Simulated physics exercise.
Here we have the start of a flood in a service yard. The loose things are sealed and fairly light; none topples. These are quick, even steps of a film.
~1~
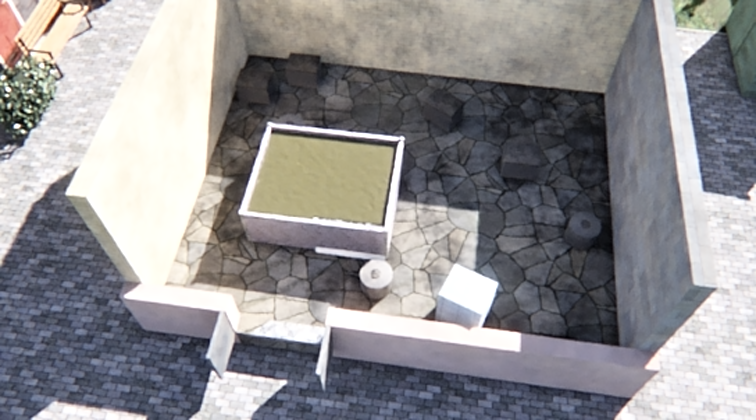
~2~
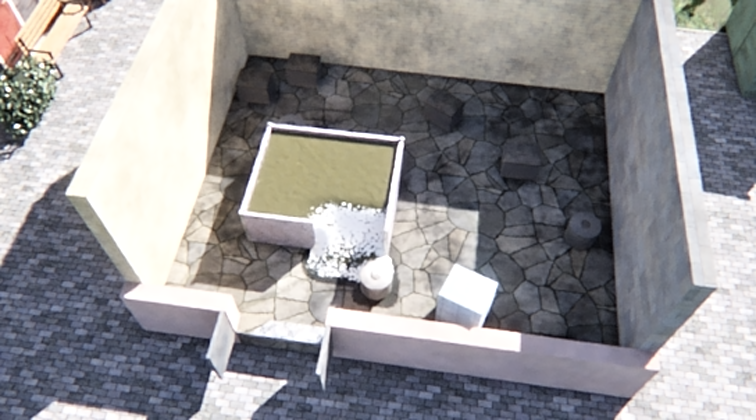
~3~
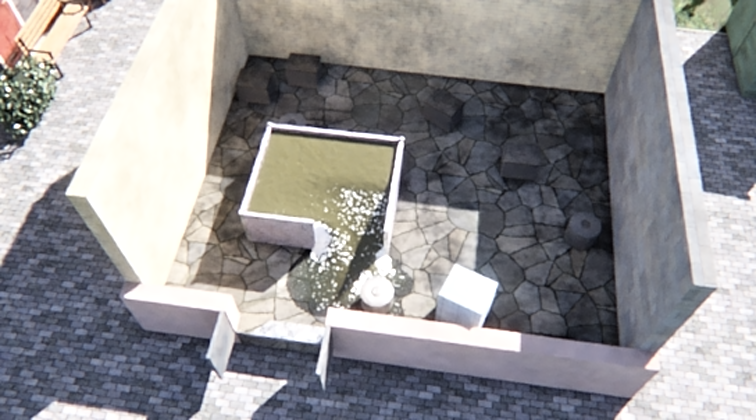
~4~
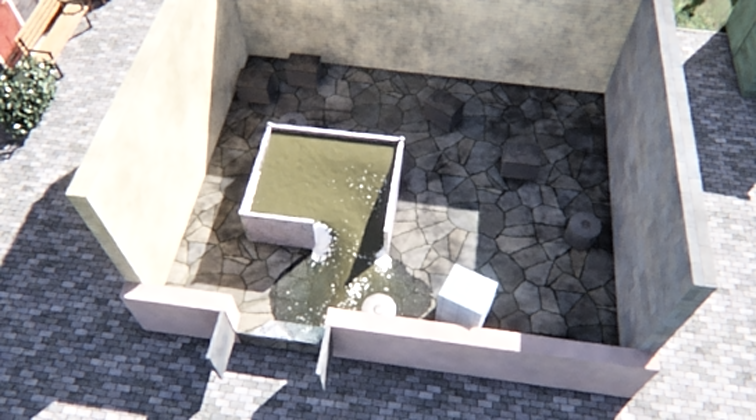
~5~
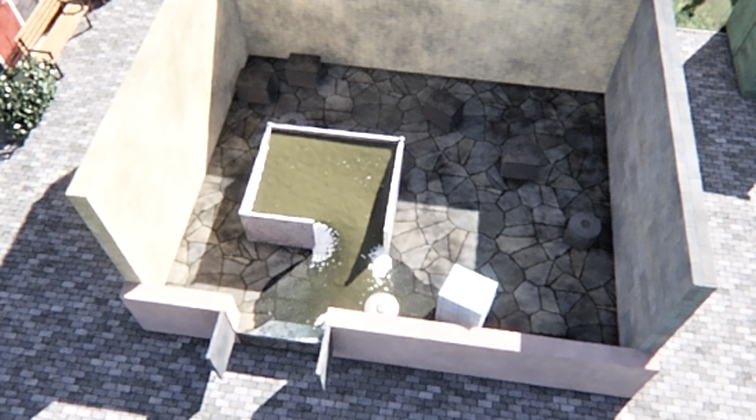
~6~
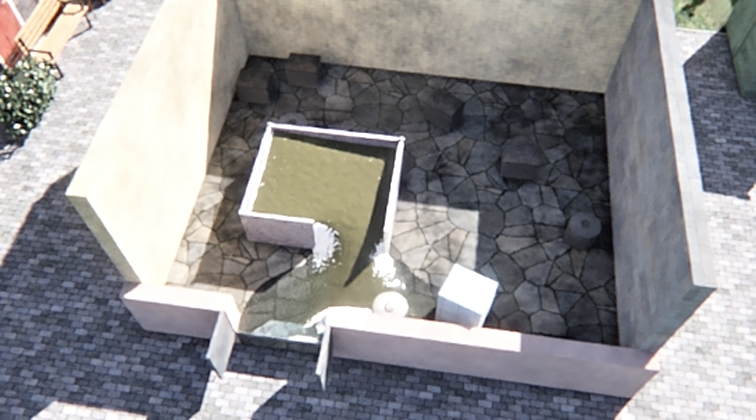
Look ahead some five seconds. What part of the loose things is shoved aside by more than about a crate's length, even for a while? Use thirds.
Share: Under a third.
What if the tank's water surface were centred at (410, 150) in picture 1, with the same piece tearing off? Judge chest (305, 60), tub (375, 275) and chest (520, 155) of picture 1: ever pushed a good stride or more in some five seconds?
In that order: Less than that, that far or more, not that far.
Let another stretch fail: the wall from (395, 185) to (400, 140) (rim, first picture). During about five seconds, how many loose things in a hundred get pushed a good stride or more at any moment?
Close to 30 %.
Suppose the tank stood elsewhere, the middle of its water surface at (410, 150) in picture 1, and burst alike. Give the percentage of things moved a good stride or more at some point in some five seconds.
Some 30 per cent.
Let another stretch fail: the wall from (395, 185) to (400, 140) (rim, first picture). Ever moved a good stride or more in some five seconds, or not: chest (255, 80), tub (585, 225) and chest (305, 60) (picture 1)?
As listed: No, moved that far, never so far.
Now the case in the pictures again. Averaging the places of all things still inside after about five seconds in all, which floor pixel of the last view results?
Around (406, 130).
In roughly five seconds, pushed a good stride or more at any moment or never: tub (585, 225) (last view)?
Answer: Moved that far.
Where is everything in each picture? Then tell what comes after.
A tub at (376, 274) rests on the ground; a tub at (290, 125), on the bottom; 0 of 7 have shifted, in the first frame.
A tub at (376, 275), on the bottom; a tub at (291, 125), on the bottom, close to its start; 0 of 7 have shifted, in the second frame.
A tub at (377, 291), on the bottom, close to its start; a tub at (292, 123), on the bottom, close to its start; 2 of 7 have shifted, in the third frame.
A tub at (379, 309), on the bottom, a stride from its start; a tub at (292, 123) rests on the ground, close to its start; 2 of 7 have shifted, in the fourth frame.
A tub at (381, 308) floats, a stride from its start; a tub at (292, 123), on the bottom, close to its start; 2 of 7 have shifted, in the fifth frame.
A tub at (390, 307) floats, a stride from its start; a tub at (292, 123) rests on the ground, close to its start; 2 of 7 have shifted, in the sixth frame.
A moment on, 1 of 7 are well off their spots; 1 afloat.
Next, 1 of 7 are well off their spots; 0 afloat.
Later, 1 of 7 are well off their spots; 0 afloat.
In the end, 2 of 7 are well off their spots, and 2 have been at some point; 2 afloat.
